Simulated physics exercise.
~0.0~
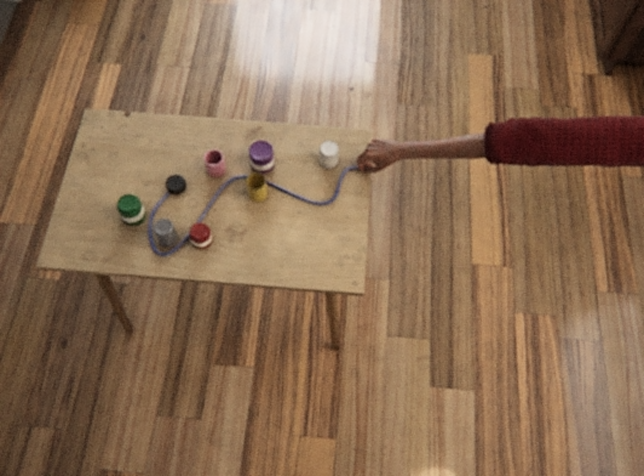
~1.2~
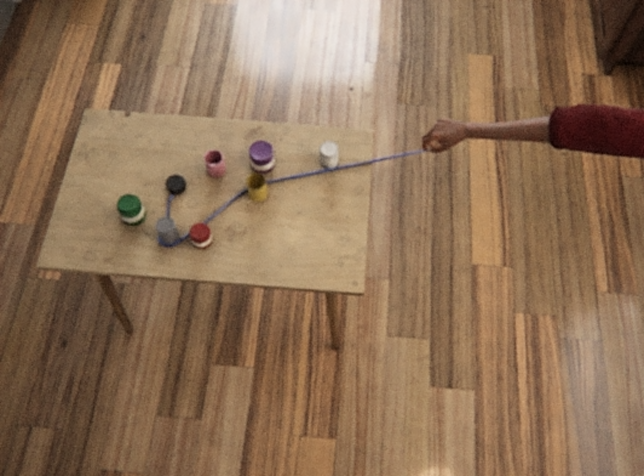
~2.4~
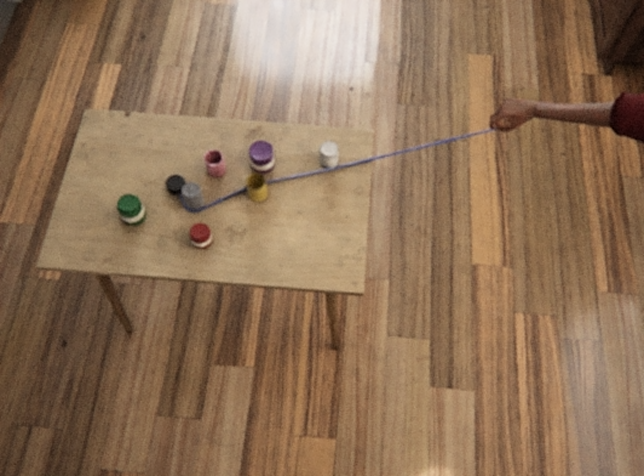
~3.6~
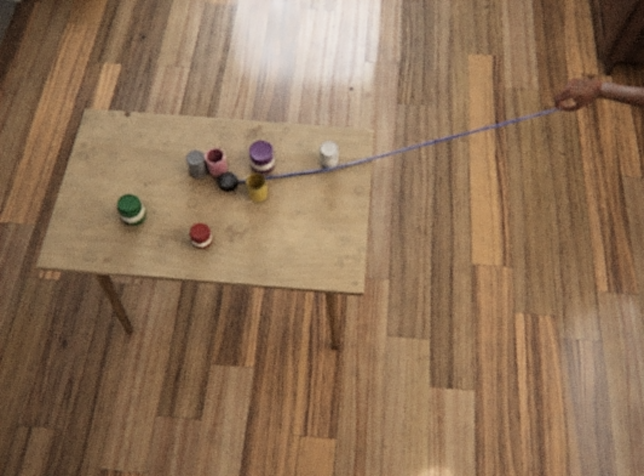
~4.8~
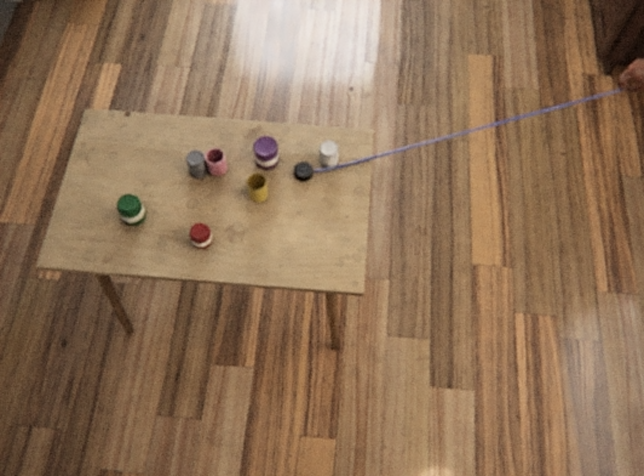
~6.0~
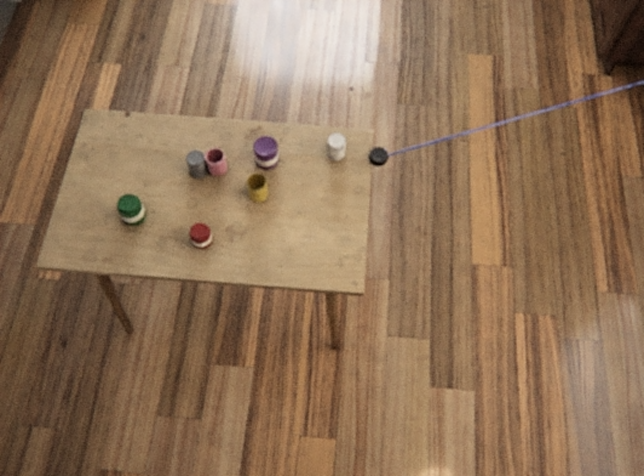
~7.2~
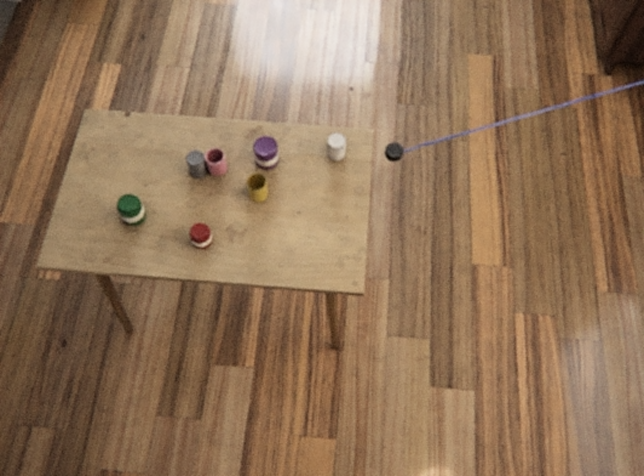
The clip opens on a wooden table holding a small black puck and seven jars, mugs and tubs, with a blue cord winding among them to a hand in a red sleeve. The hand pulls the cord rightwards, drawing it straighter and dragging the grey tub right and upward. The tub ends up beside the pink mug as the black puck starts sliding right. The puck passes between the purple tin and yellow mug, and the purple and white tins shift slightly. Finally, the puck is beyond the table's right edge on the taut cord, the hand out of view.
